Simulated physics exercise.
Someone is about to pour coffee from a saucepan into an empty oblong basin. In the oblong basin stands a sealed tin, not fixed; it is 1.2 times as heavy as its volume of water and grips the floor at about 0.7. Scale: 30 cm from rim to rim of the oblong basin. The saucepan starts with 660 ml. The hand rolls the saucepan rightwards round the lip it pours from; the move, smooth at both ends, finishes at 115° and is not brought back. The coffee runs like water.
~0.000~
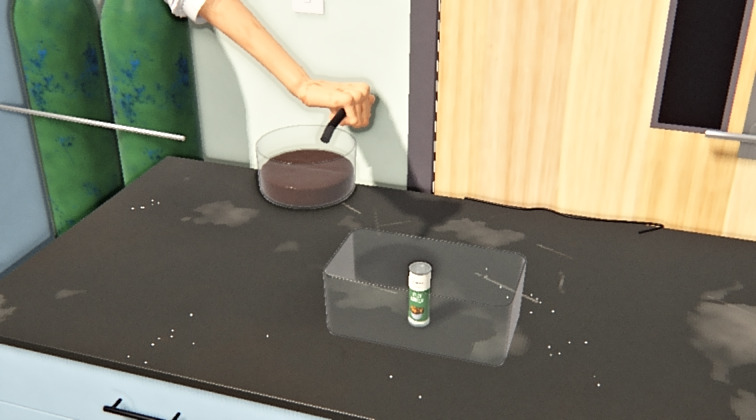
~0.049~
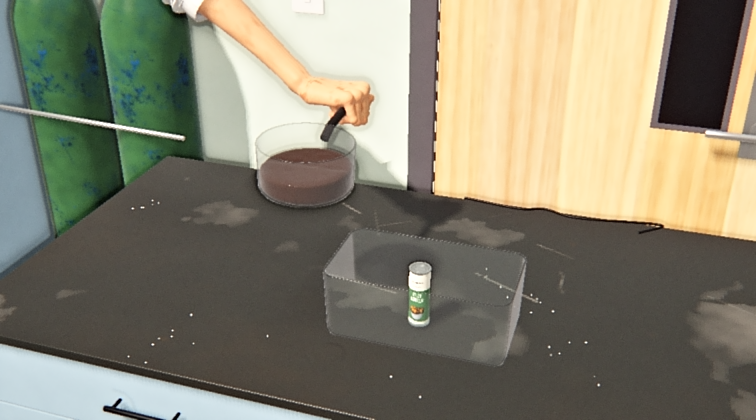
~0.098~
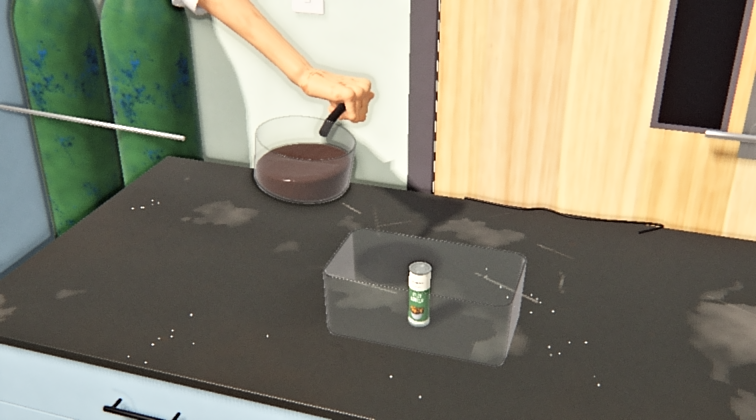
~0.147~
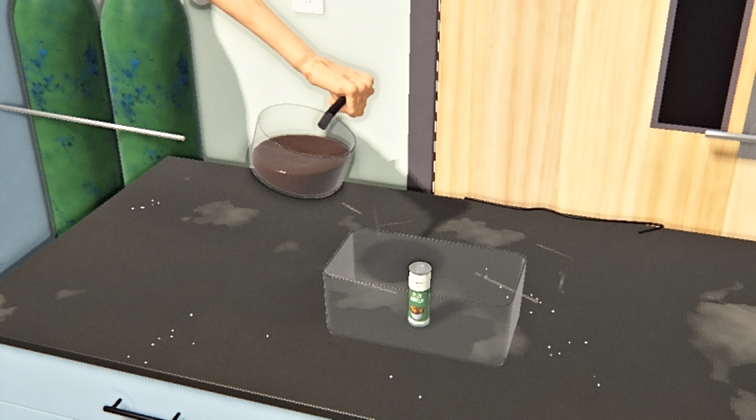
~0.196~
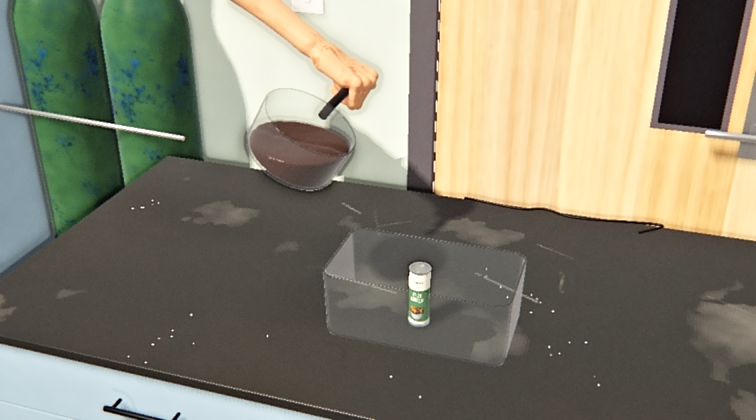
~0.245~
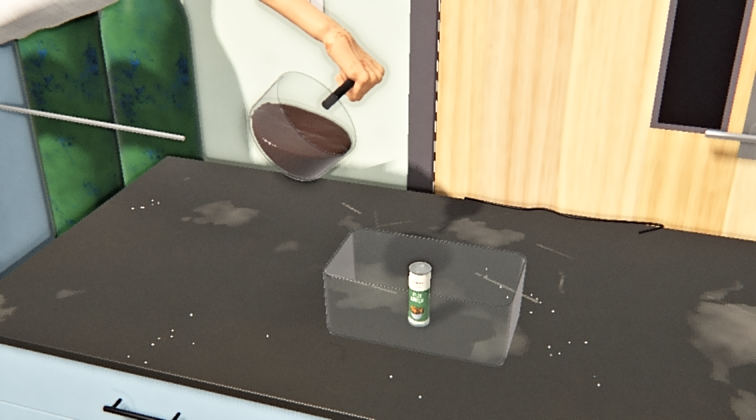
A hand tilts a clear saucepan of dark brown coffee rightwards above a black counter.
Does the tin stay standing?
It remains upright.
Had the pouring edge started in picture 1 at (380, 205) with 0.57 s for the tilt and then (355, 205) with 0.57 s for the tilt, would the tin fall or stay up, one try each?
First it stays up; then it stays up.
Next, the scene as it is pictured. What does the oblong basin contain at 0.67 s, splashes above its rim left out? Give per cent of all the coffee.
Some 78 per cent.
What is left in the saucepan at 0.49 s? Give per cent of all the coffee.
About 34 per cent.
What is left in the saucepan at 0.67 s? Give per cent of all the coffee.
About 1 per cent.
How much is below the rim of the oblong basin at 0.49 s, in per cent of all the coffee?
Some 0 per cent.
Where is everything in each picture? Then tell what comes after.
In the first picture, it leans 0°; its right rim is at (353, 151); the coffee meets the walls at (266, 160) and (352, 173); the oblong basin's rim runs from (338, 251) to (519, 281); the tin's top is at (420, 271).
In the second picture, it leans 2°; its right rim is at (353, 151); the coffee meets the walls at (265, 159) and (351, 170).
In the third picture, it leans 8°; its right rim is at (352, 151); the coffee meets the walls at (262, 155) and (350, 165).
In the fourth picture, it leans 18°; its right rim is at (352, 151); the coffee meets the walls at (258, 143) and (348, 158).
In the fifth picture, it leans 30°; its right rim is at (352, 151); the coffee meets the walls at (255, 126) and (348, 151).
In the sixth picture, it leans 45°; its right rim is at (351, 151); the coffee meets the walls at (259, 107) and (350, 145).
After 0.49 s the tilt is 110° and 34 per cent is still to pour; the tin stands where it began.
After 0.67 s the tilt is 115° and 1 per cent is still to pour; the tin stands where it began.
After 0.86 s the tilt is 115° and 0 per cent is still to pour; the tin stands where it began.
After 1.07 s the tilt is 115° and 0 per cent is still to pour; the tin stands where it began.
In the end the tin stands where it began.
